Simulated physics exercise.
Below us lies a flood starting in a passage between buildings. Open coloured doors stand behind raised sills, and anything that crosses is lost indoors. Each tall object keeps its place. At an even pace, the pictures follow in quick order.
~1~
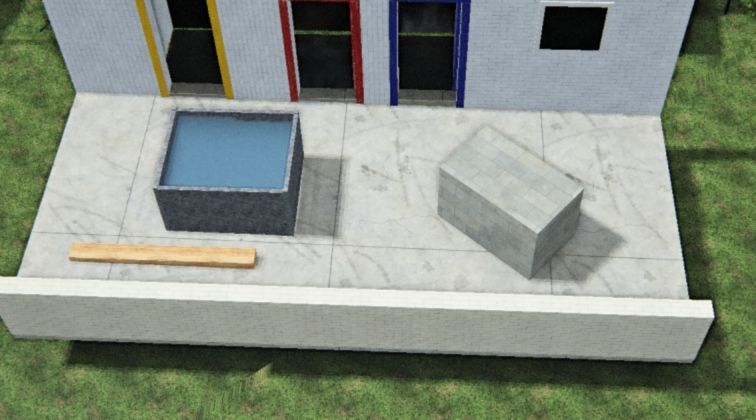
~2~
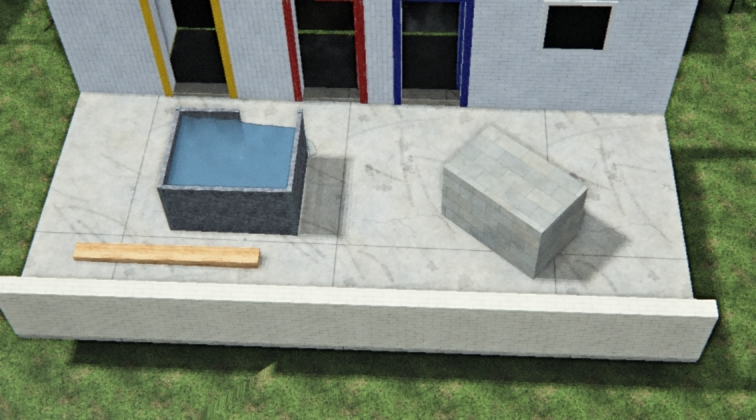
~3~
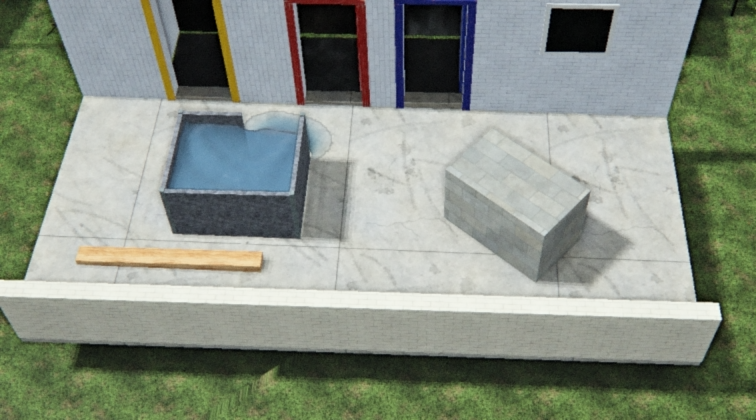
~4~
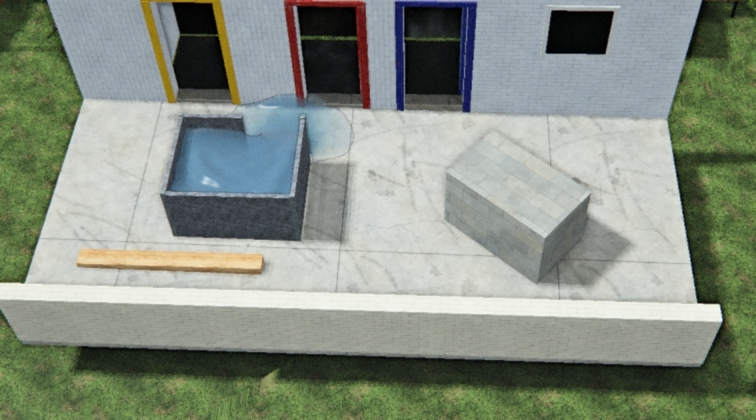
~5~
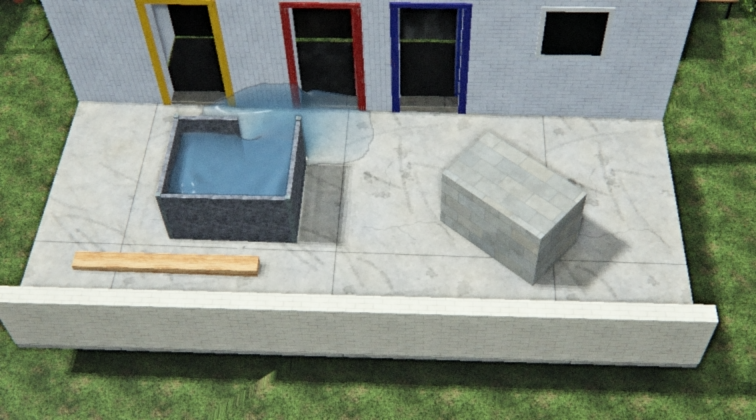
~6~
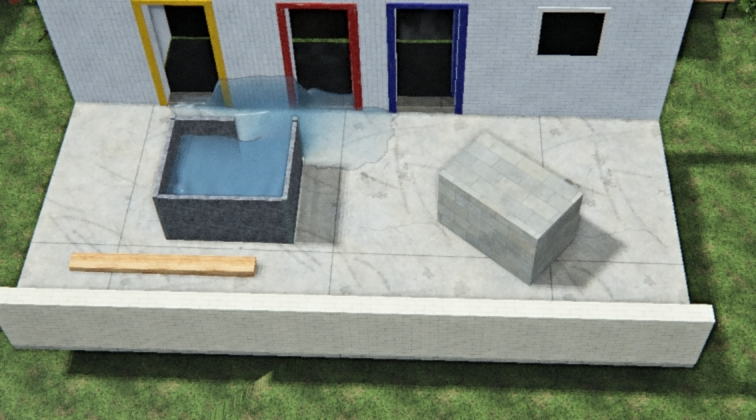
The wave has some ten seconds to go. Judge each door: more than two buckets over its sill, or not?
Blue door - two buckets or less; yellow door - over two buckets; red door - over two buckets.
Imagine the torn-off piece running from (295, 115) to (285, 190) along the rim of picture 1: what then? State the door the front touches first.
The blue-painted one.
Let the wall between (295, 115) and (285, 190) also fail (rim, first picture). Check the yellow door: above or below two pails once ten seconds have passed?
The yellow one ends up below.
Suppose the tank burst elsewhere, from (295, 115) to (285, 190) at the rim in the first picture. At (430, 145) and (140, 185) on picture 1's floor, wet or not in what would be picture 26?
Respectively, inundated and left dry.
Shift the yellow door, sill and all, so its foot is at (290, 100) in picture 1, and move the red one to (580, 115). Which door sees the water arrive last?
Looks like the door marked red.
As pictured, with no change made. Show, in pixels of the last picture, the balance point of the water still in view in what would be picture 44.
Near (304, 173) in the last view.
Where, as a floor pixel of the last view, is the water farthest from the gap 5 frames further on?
Best guess: Near (518, 120).
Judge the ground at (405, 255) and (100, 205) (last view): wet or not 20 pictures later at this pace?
As listed: Clear, flooded.
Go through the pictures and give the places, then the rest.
In the first picture, still water in the tank at (229, 152).
In the second picture, the front is at (312, 150), out from the gap on the tank's far side.
In the third picture, water pours out on the tank's far side and has run to a hidden place.
In the fourth picture, water pours out on the tank's far side and has run to (317, 101).
In the fifth picture, water pours out on the tank's far side and has run to (348, 97).
In the sixth picture, the front is at (394, 114), out from the gap on the tank's far side.
A moment on, water covers 20 % of the floor; the blue door wet at the sill, nothing in, the yellow door under two buckets in, the red door far over two buckets in.
Next, water covers 35 % of the floor; the blue door wet at the sill, nothing in, the yellow door over two buckets in, the red door far over two buckets in.
Then, water covers 45 % of the floor; the blue door wet at the sill, nothing in, the yellow door over two buckets in, the red door far over two buckets in.
Later, water covers 50 % of the floor; the blue door wet at the sill, nothing in, the yellow door over two buckets in, the red door far over two buckets in.
In the end, water covers 45 % of the floor; the blue door wet at the sill, nothing in, the yellow door over two buckets in, the red door far over two buckets in.
